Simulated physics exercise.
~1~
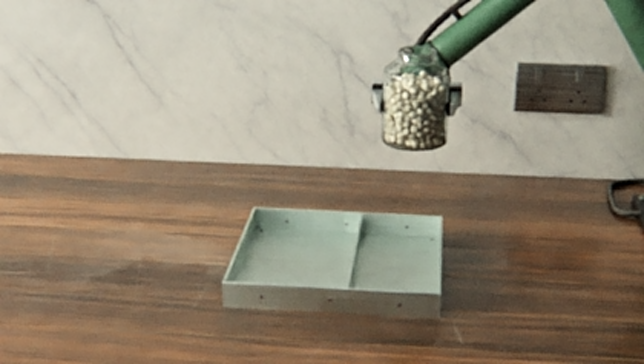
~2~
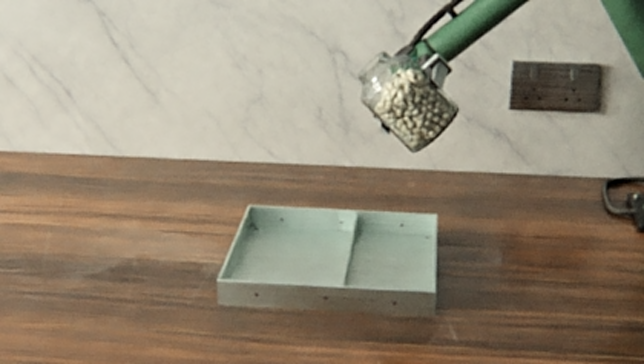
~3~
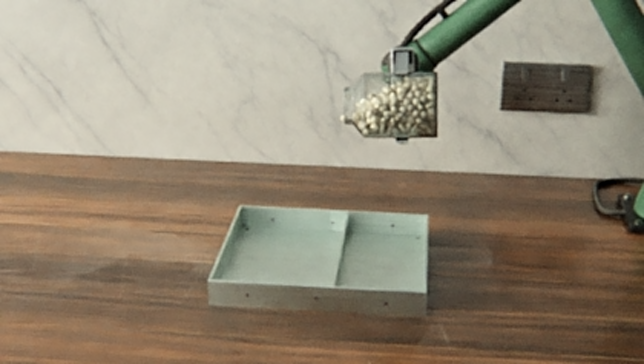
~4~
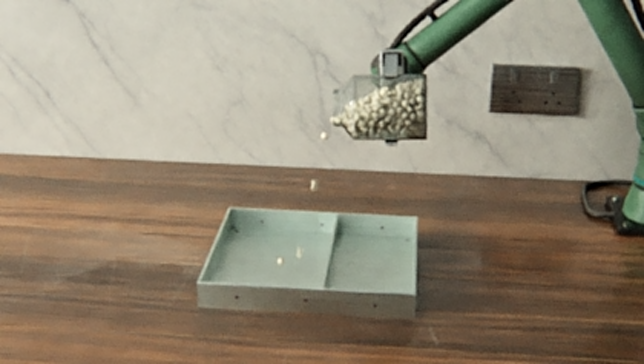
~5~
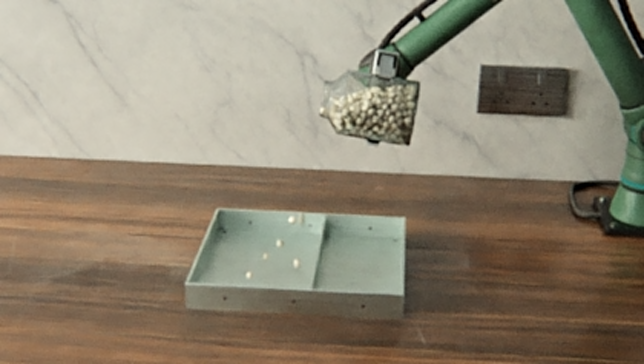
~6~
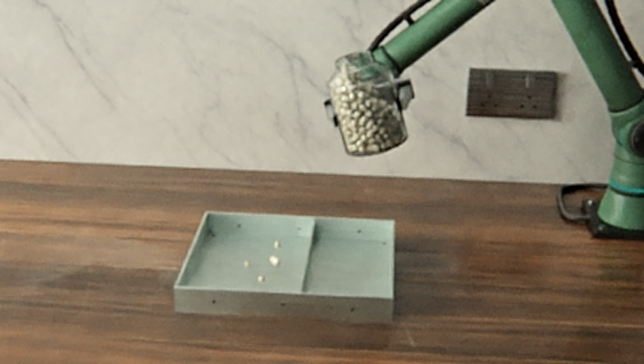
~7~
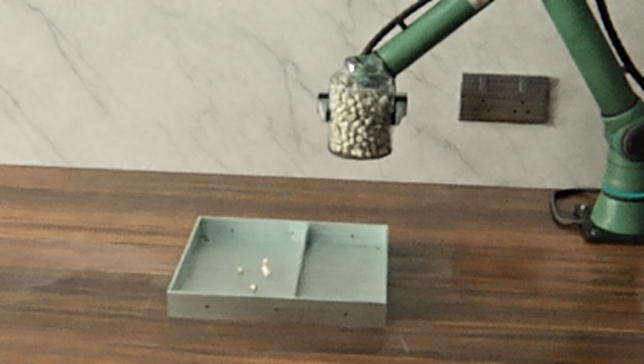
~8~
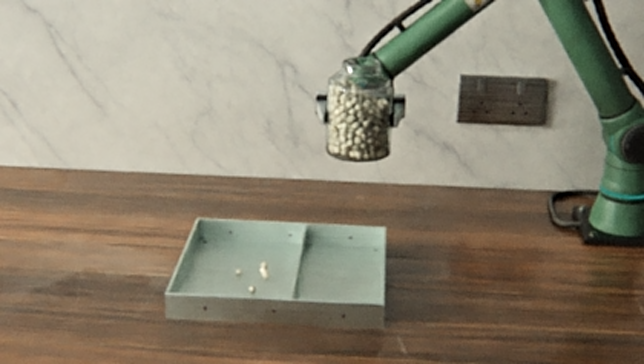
At first, a green robot arm holds a clear jar, nearly full of small pale beads, upright above a shallow grey-green tray that a cross wall splits into two parts on a wooden table. The arm tips the jar to the left until it lies on its side. A few beads slip from its mouth and drop into the left part of the tray. The arm then turns the jar back, through a lean, to upright. It ends still above the tray, with most beads inside, while only a handful rest in the left part and the right part looks empty.
